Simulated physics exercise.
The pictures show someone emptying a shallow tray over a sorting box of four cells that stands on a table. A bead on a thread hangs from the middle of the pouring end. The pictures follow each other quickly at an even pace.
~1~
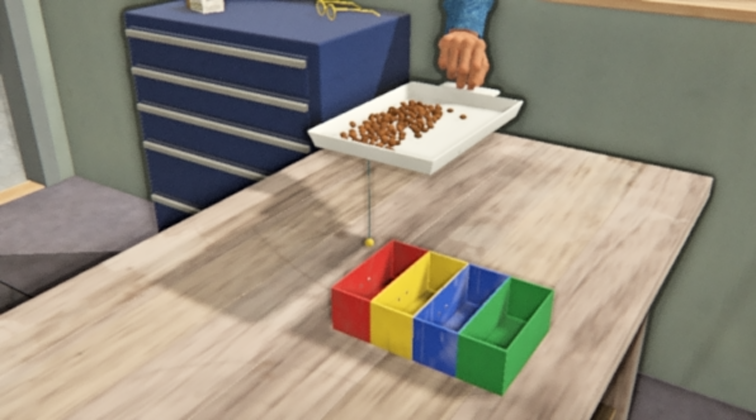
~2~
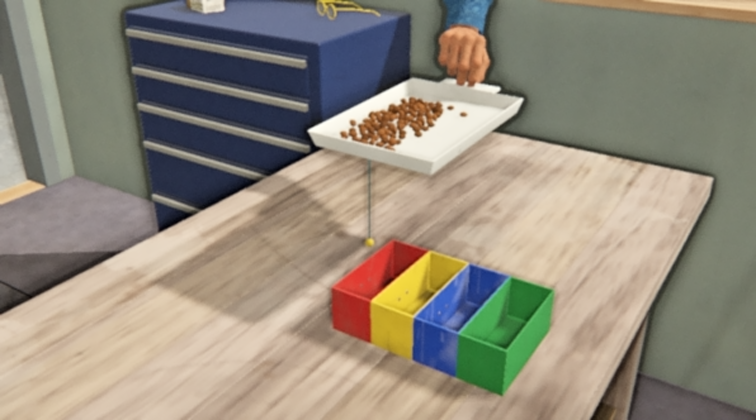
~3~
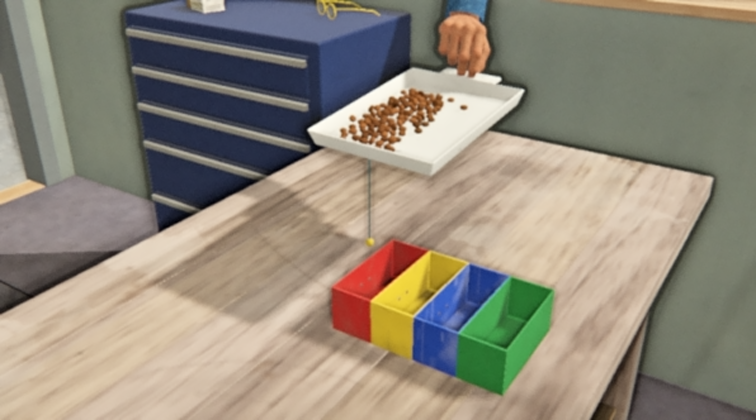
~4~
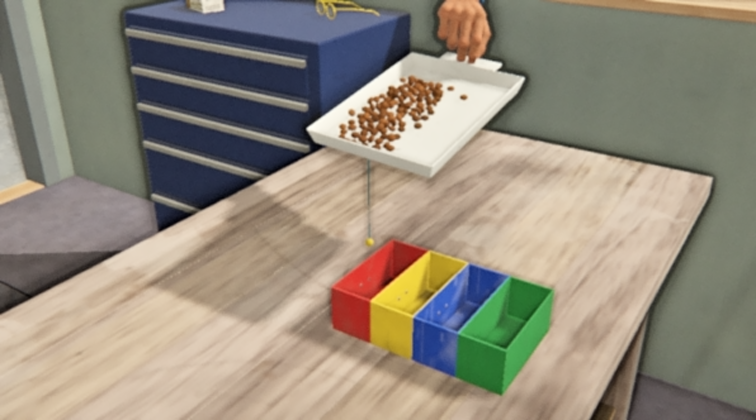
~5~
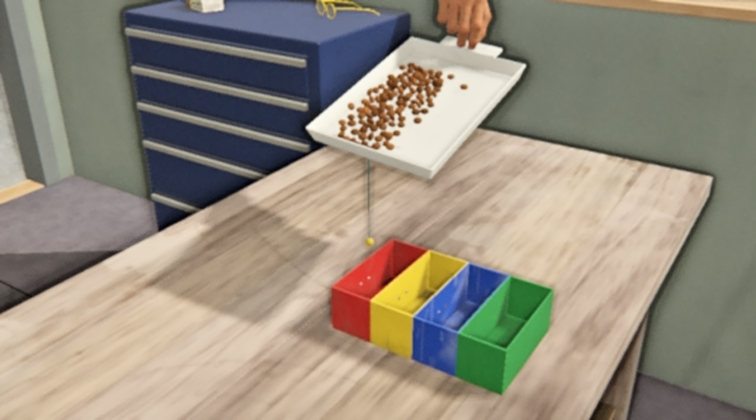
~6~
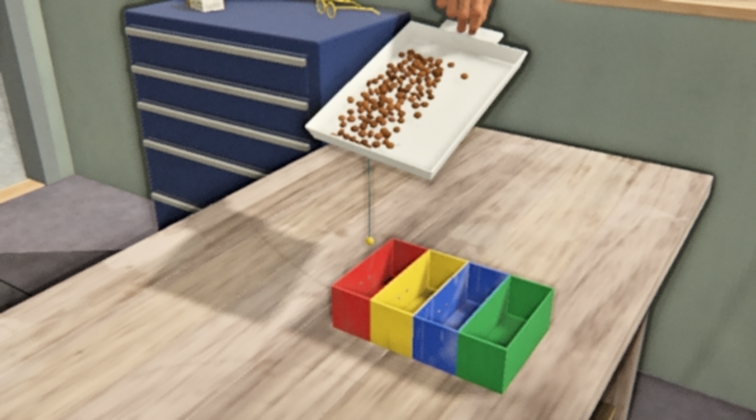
On a pale wooden table in a room with grey-green walls, seen from above at an angle, a blue drawer cabinet stands behind. A hand holds a shallow white tray of brown kibble above an open box with red, yellow, blue and green cells from left to right, a yellow bead hanging below the tray. The hand gradually raises the tray's far end, tilting it toward its front right corner, while the camera stays still.
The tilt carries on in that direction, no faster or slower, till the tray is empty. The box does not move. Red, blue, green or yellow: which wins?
The yellow cell gets the most.
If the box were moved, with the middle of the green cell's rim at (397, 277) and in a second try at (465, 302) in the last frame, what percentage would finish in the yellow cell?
Roughly 0 per cent, and 40 per cent.
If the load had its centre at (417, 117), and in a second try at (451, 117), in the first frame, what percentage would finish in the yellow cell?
About 60 and 60 per cent.
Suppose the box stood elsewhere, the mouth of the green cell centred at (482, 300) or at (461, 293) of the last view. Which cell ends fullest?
One: The yellow one. Two: The blue one.
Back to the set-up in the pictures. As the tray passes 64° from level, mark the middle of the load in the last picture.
Around (387, 153).
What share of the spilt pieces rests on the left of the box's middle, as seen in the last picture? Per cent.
It comes to 90 per cent or so.
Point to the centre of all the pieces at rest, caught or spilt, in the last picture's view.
Roughly at (396, 320).
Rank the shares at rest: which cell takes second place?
It is the red cell.
Soon after the last picture, tray tipped steeply; nearly all on the tray; a stray few falling or outside the box.
A little later, tray tipped past a quarter turn; about a quarter on the tray; about a quarter in the yellow cell; about a quarter in the red cell; a stray few in the blue cell; about a quarter falling or outside the box.
Later still, tray tipped past a quarter turn; about half in the yellow cell; about a third in the red cell; a stray few in the blue cell; about a quarter falling or outside the box.
At rest, tray tipped past a quarter turn; about half in the yellow cell; about a third in the red cell; a stray few in the blue cell; none in the green cell; about a quarter outside the box.
